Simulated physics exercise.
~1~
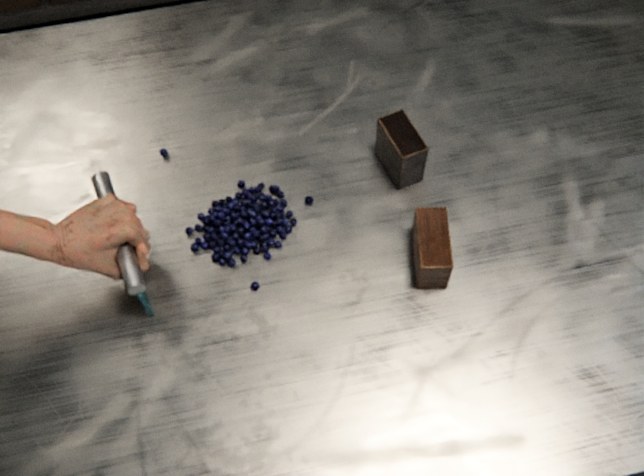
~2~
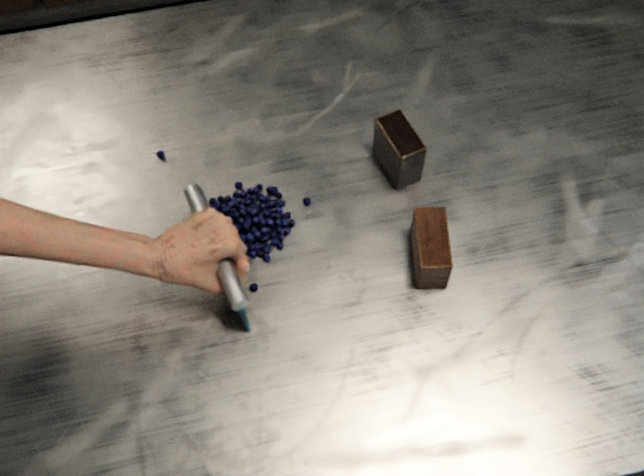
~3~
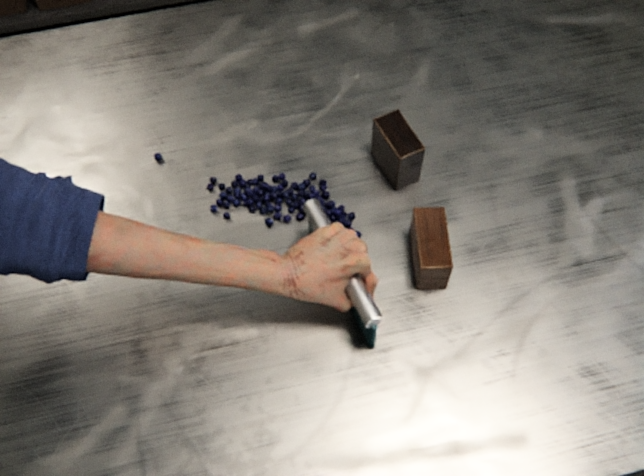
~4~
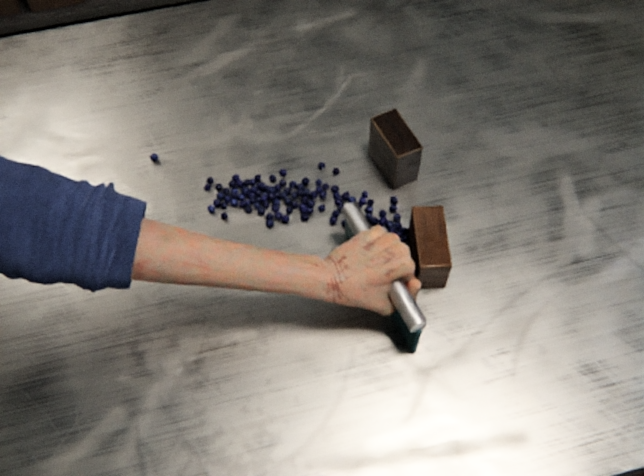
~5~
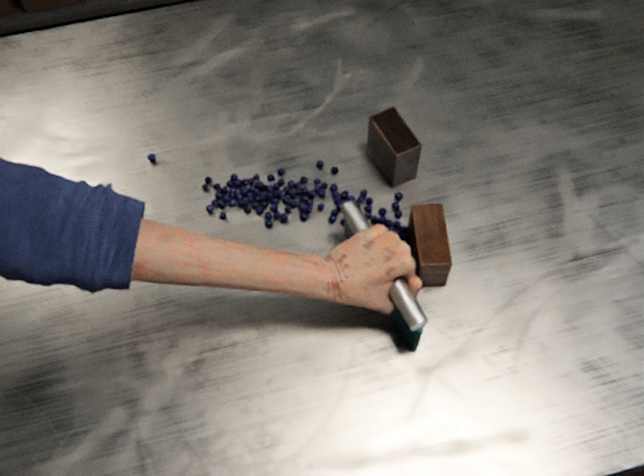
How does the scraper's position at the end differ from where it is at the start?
At the start the scraper is on the left side of the table, to the left of the berry pile. By the end it is well to the right, beside the nearer brown block.
